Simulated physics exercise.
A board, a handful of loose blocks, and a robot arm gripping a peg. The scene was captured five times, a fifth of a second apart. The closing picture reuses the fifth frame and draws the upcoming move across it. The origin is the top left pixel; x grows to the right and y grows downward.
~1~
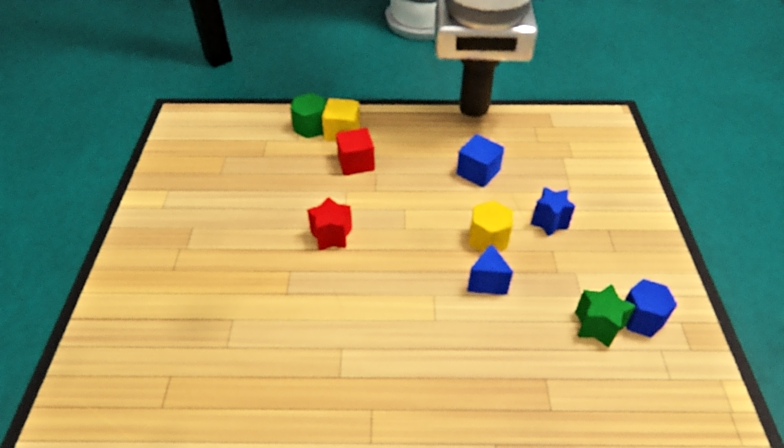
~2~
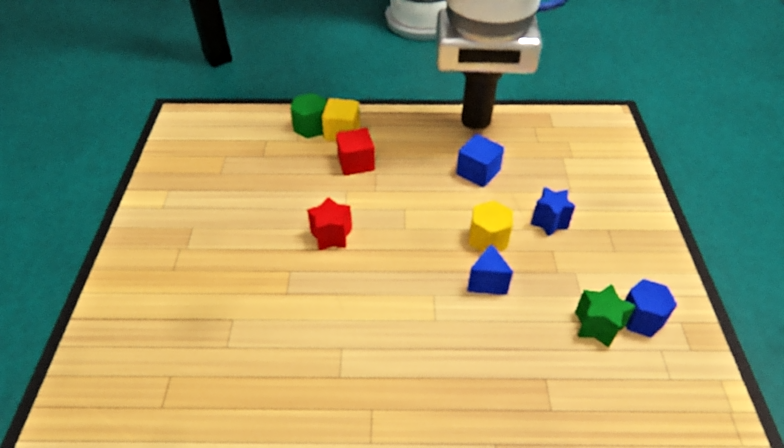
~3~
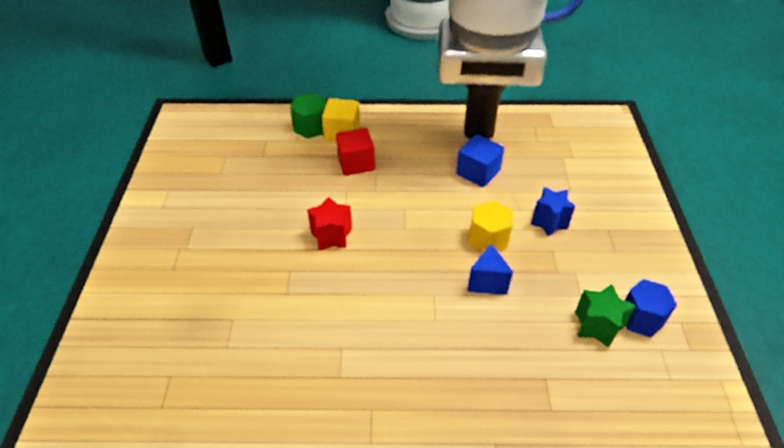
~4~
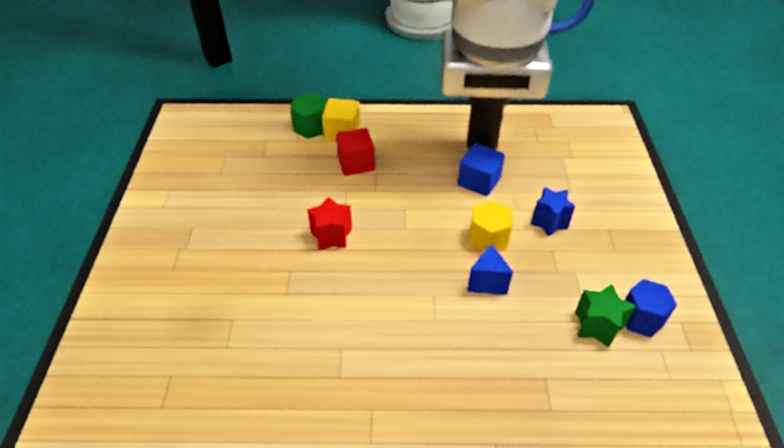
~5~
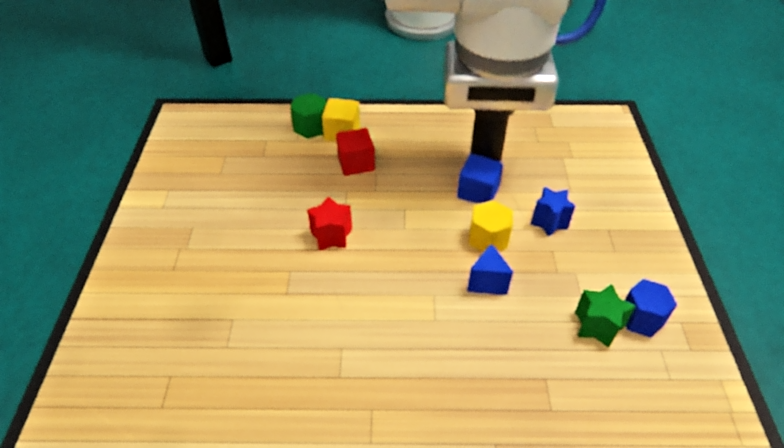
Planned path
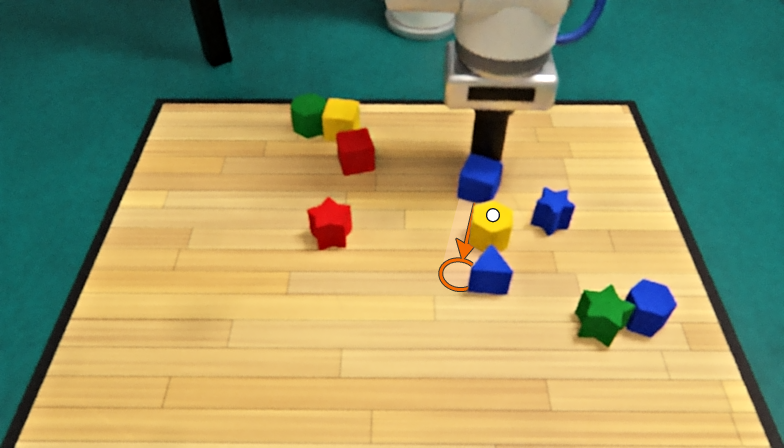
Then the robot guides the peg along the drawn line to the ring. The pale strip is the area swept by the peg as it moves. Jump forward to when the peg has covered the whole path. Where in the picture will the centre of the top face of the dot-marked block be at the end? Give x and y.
It should be at (537, 290) by then.
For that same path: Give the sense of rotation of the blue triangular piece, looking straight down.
Seen from overhead, it turns clockwise.
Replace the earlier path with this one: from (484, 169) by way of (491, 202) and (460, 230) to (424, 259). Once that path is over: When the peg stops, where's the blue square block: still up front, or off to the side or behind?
When the path ends, it will sit ahead of the peg.
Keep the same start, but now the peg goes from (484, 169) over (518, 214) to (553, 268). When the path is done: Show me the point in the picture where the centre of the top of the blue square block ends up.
Near (481, 188).
The line goes in a line from (484, 169) to (459, 274); the dot is on the yellow hexagonal block.
The first path, step by step. One third of the way, peg at (478, 189); blue square block at (483, 204), turned 30° anticlockwise; blue triangular piece at (493, 266); yellow hexagonal block at (498, 232), turned 15° clockwise.
Two thirds of the way, peg at (469, 224); blue square block at (484, 243), turned 55° anticlockwise; blue triangular piece at (498, 293), turned 70° clockwise; yellow hexagonal block at (517, 267).
At the end, peg at (461, 263); blue square block at (494, 275), turned 80° anticlockwise; blue triangular piece at (511, 319), turned 105° clockwise; yellow hexagonal block at (537, 290), turned 35° anticlockwise; blue star unmoved.
